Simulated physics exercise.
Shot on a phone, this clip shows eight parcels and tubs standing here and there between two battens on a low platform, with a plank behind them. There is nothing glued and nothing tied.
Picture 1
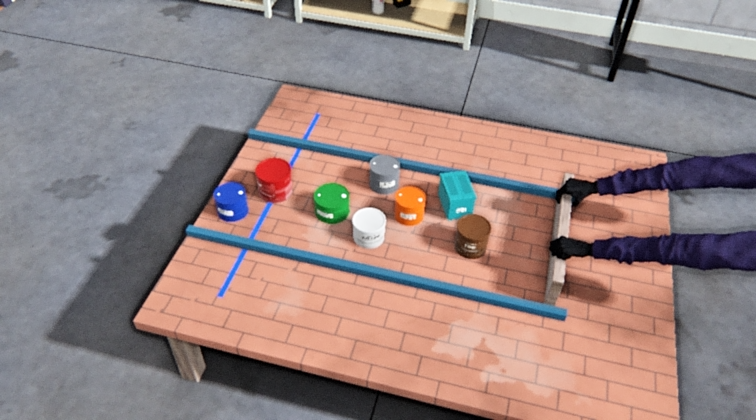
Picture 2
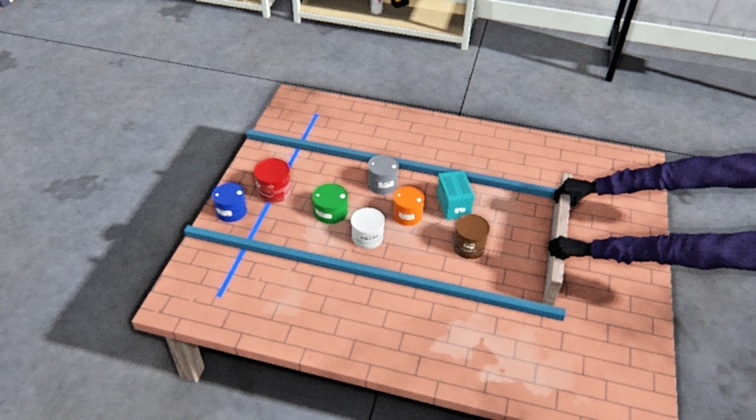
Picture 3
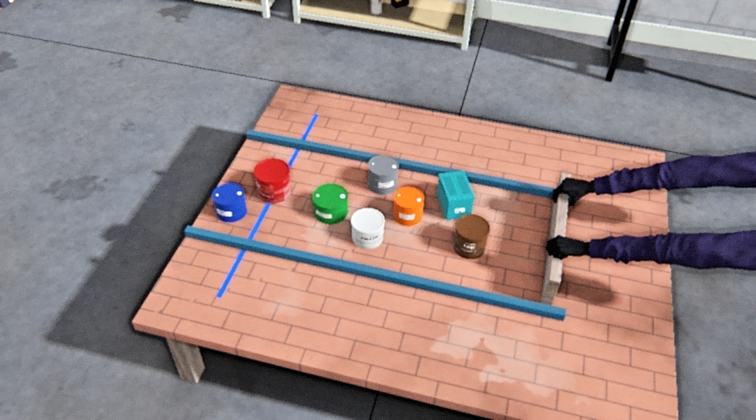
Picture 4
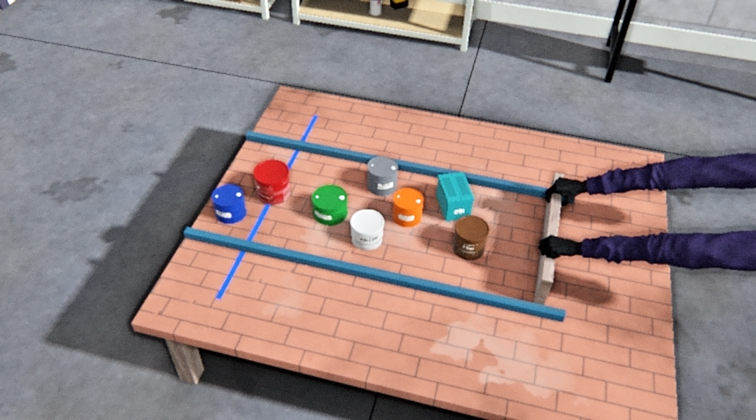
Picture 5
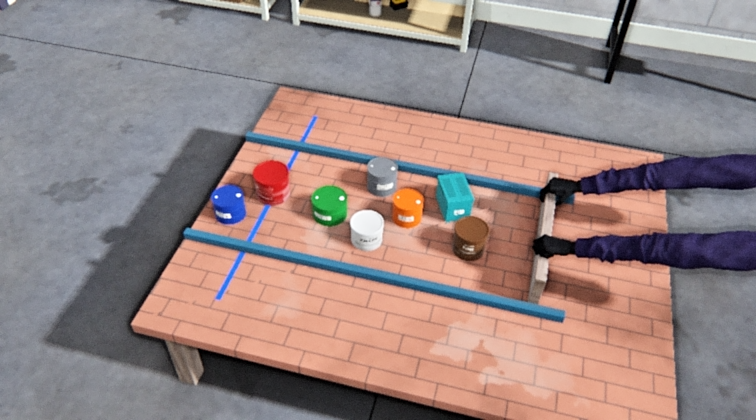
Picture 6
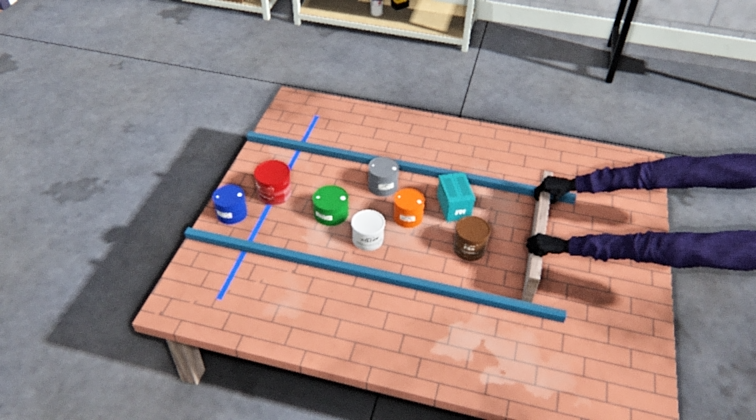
Two gloved hands slide a plank slightly left behind colourful tubs that stay still.
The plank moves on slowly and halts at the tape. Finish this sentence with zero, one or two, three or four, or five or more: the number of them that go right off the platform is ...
The number of them that go right off the platform is one or two.
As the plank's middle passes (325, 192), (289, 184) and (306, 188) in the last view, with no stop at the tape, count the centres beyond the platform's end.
First 0, next 0, last 0.
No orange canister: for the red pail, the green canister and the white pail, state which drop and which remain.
Outcome: Red pail ends up off; green canister is not lost; white pail is not lost.
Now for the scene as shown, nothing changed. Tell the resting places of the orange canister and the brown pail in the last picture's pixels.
Middles: Around (264, 178) and around (251, 197).
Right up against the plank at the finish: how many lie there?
The number is 4.
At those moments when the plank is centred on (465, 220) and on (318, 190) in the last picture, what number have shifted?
It comes to 2 for the first spot, 7 for the other.
Soon after, none off yet; blue canister at rest near (230, 205); red pail at rest near (273, 183); green canister at rest near (331, 206).
Then, none off yet; blue canister at rest near (230, 205); red pail at rest near (273, 183); green canister moved a little near (325, 206).
Further on, none off yet; blue canister at rest near (230, 205); red pail moved about its own width near (252, 173); green canister moved well along near (276, 192).
By the end, the number that fall off is one or two; fallen, red pail.
